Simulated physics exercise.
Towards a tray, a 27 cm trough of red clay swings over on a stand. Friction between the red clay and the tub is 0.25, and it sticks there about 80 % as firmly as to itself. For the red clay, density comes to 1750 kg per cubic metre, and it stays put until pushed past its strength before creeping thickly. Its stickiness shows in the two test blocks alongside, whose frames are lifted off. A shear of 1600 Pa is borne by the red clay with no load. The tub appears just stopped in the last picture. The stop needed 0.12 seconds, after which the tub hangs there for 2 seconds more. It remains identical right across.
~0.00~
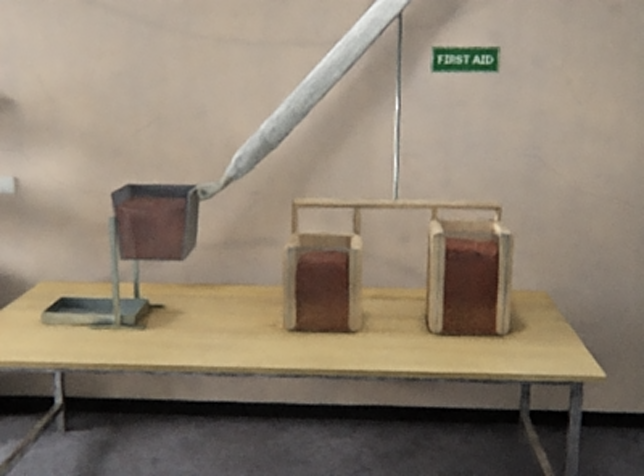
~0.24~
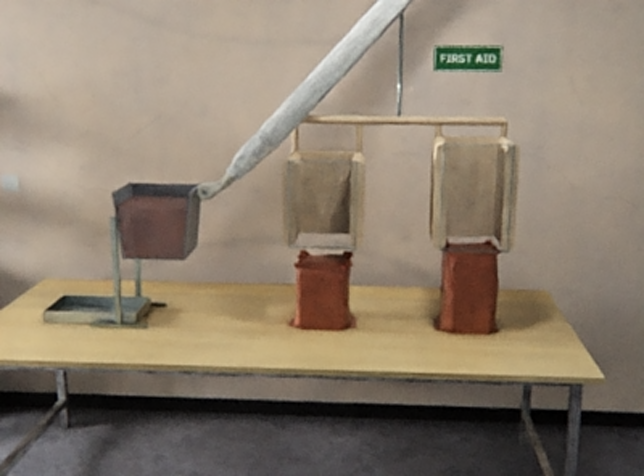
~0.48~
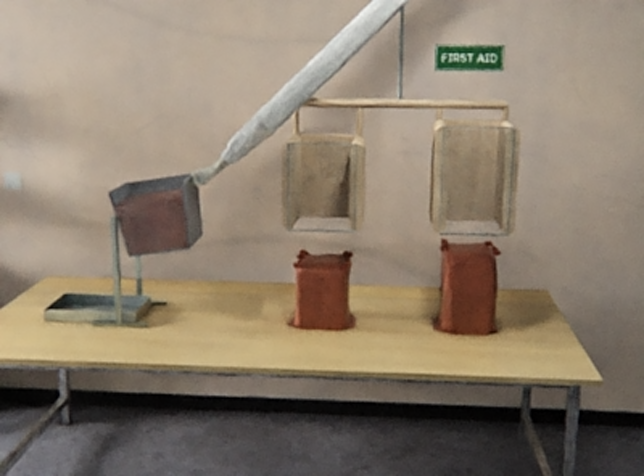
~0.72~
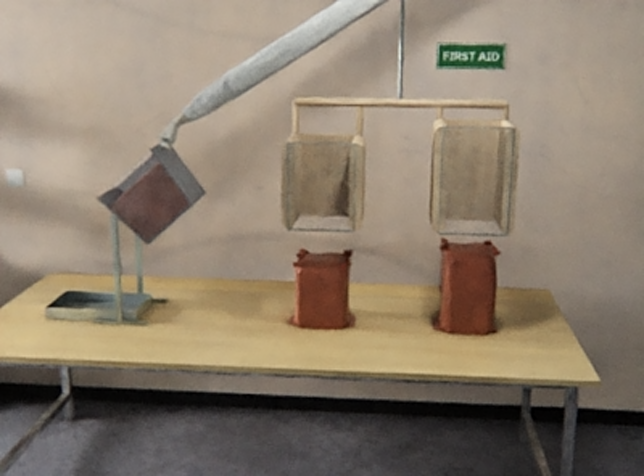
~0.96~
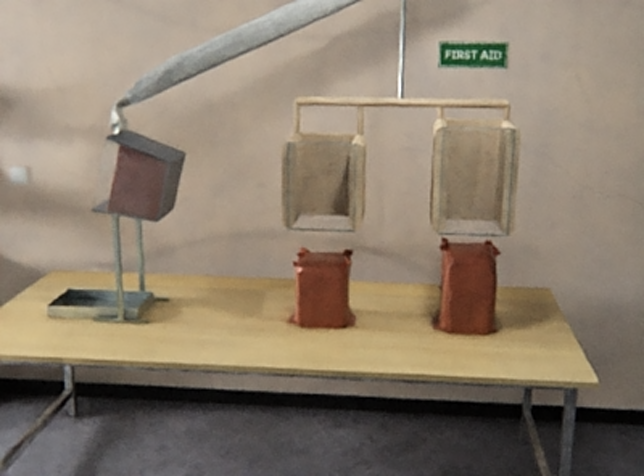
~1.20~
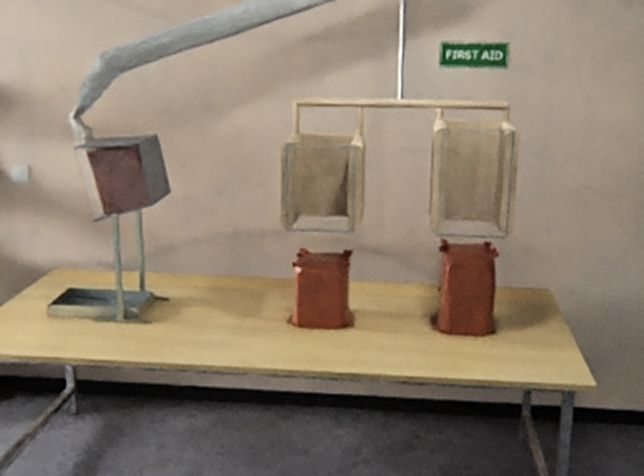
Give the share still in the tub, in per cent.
40 %.
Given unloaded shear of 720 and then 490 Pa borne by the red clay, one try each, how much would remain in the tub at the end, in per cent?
The two runs give near 35 % and near 30 % respectively.
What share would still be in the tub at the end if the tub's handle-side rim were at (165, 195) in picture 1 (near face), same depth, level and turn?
I'd say around 100 percent would remain in the tub at the end.
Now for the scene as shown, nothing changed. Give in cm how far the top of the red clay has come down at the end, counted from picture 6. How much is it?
The top ends up some 14 cm below its level in the last picture.
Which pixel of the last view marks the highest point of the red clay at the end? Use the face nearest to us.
On the near face, the top ends up close to (110, 179).
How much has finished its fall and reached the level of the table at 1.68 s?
I'd say close to 0 per cent of it.
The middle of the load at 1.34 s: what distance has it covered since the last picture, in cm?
Roughly 3 centimetres.
After 1.34 s, the tub is at 101 degrees and holds 100 %.
After 1.51 s, the tub is at 101 degrees and holds 91 %.
After 1.68 s, the tub is at 101 degrees and holds 71 %.
After 1.85 s, the tub is at 101 degrees and holds 45 %.
After 3.20 s, the tub is at 101 degrees and holds 40 %.
